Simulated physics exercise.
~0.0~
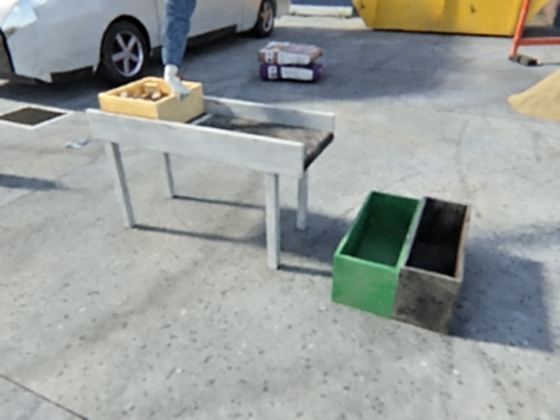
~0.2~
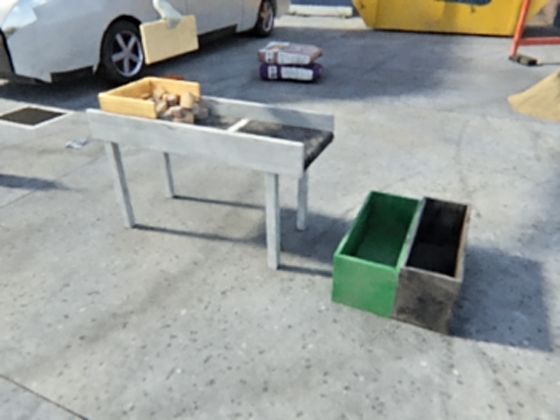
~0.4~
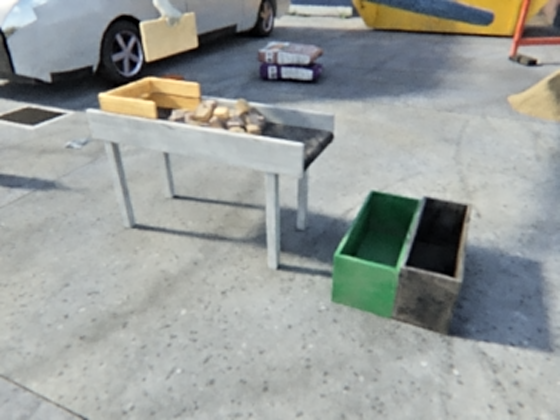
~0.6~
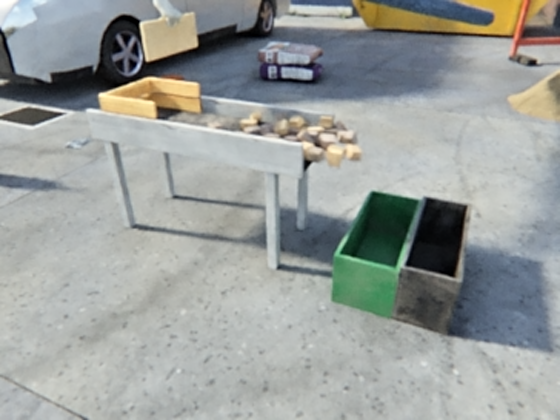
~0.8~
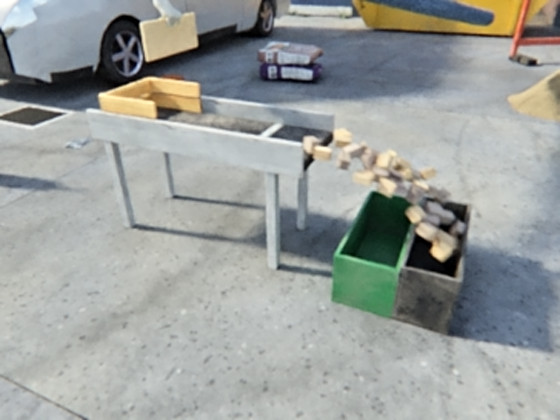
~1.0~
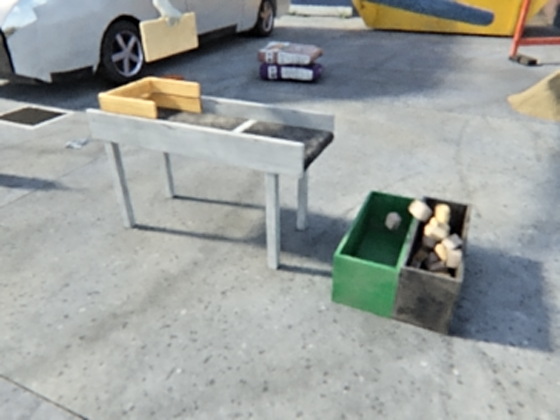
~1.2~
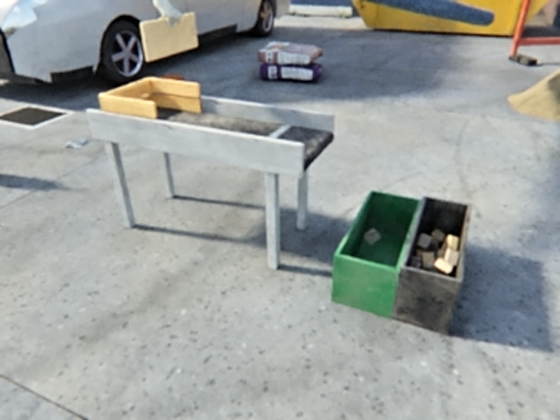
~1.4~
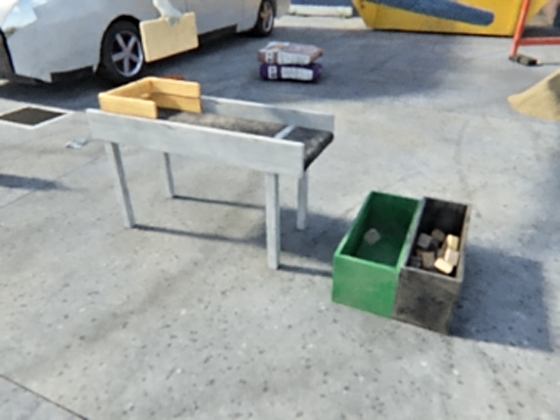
On a paved lot, wooden blocks ride off a belt, landing mostly in the black bin.
